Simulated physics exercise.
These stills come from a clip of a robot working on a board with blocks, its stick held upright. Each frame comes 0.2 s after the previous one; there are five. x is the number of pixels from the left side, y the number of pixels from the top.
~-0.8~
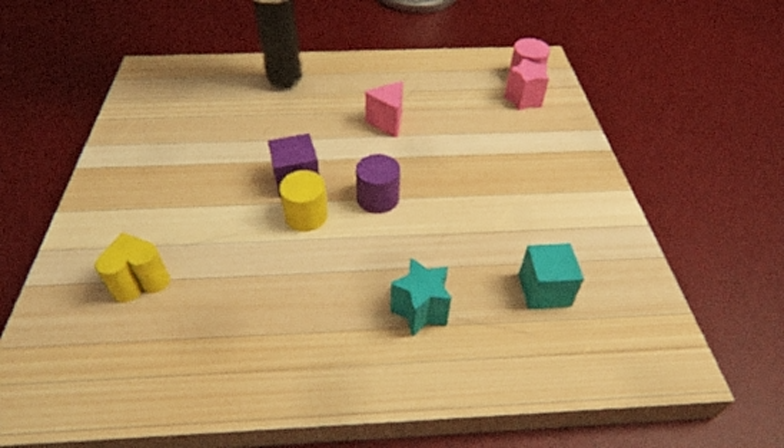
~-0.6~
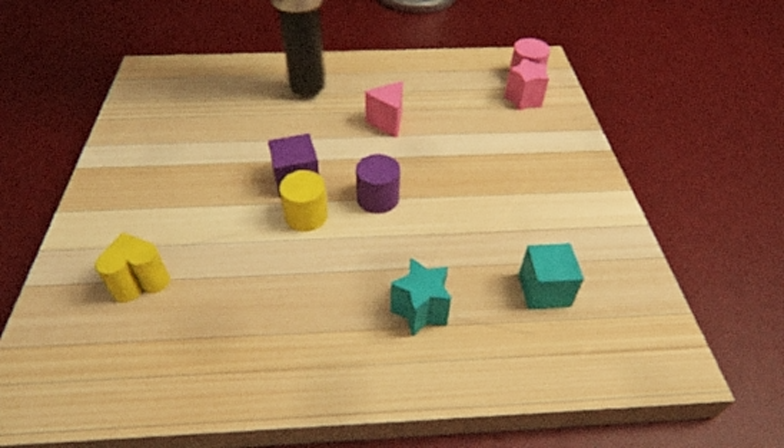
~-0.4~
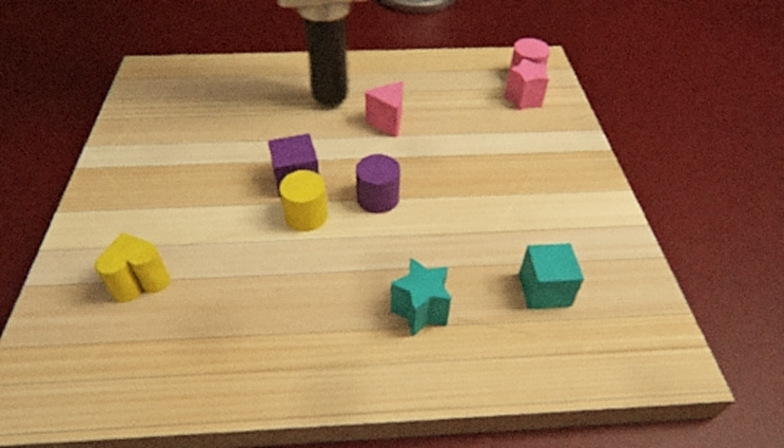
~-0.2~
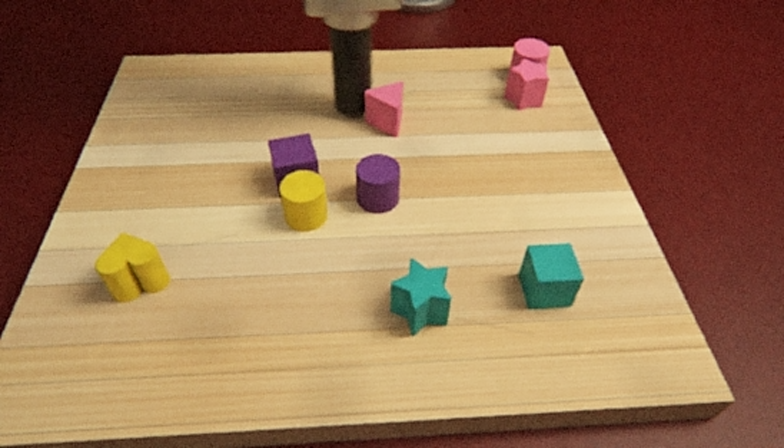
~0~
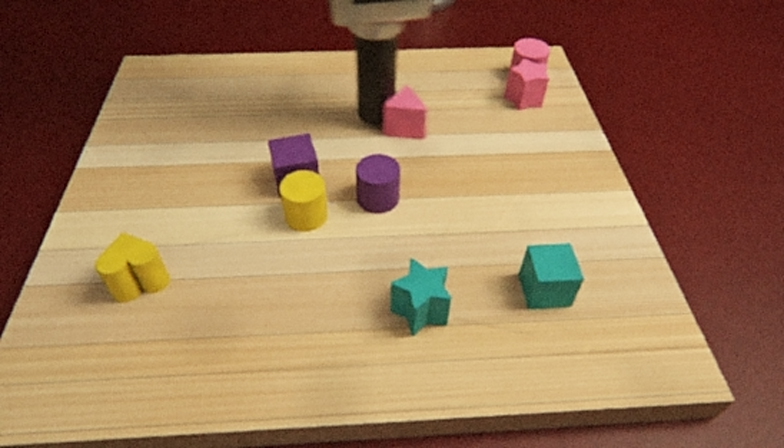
At first, a dark upright rod stands at the back of a wooden board scattered with pink, purple, yellow and teal blocks. The robot's rod slides right and slightly toward the viewer, reaches the pink triangle, then turns it and nudges it slightly right, while the other blocks stay still.
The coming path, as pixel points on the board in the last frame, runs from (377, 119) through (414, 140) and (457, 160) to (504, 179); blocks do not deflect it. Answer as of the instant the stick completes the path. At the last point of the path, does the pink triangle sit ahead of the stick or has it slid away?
The block stays ahead.
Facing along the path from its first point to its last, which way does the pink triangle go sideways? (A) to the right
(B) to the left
I choose B.
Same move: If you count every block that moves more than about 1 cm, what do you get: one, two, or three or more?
The way I see it, the answer is one.
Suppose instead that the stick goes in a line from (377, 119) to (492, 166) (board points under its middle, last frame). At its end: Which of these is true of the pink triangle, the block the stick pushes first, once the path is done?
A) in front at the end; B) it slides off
A - in front at the end.
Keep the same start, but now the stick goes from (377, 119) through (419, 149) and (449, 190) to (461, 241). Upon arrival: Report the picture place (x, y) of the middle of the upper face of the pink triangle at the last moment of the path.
Around (468, 124).
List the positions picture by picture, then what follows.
The first frame shows stick's lower end (285, 77); purple round block (378, 168); pink triangle (388, 93).
The second frame shows stick (308, 86); blocks still.
The third frame shows stick (331, 95); blocks still.
The fourth frame shows stick (354, 104); blocks still.
The fifth frame shows stick (377, 113); purple round block (378, 168); pink triangle (406, 99).
On the path given first. One third of the way, stick (415, 134); pink triangle (451, 117), turned 25° anticlockwise.
Two thirds of the way, stick (458, 153); pink triangle (498, 134), turned 35° anticlockwise.
At the end, stick (506, 172); purple round block still; pink triangle (546, 144), turned 50° anticlockwise.
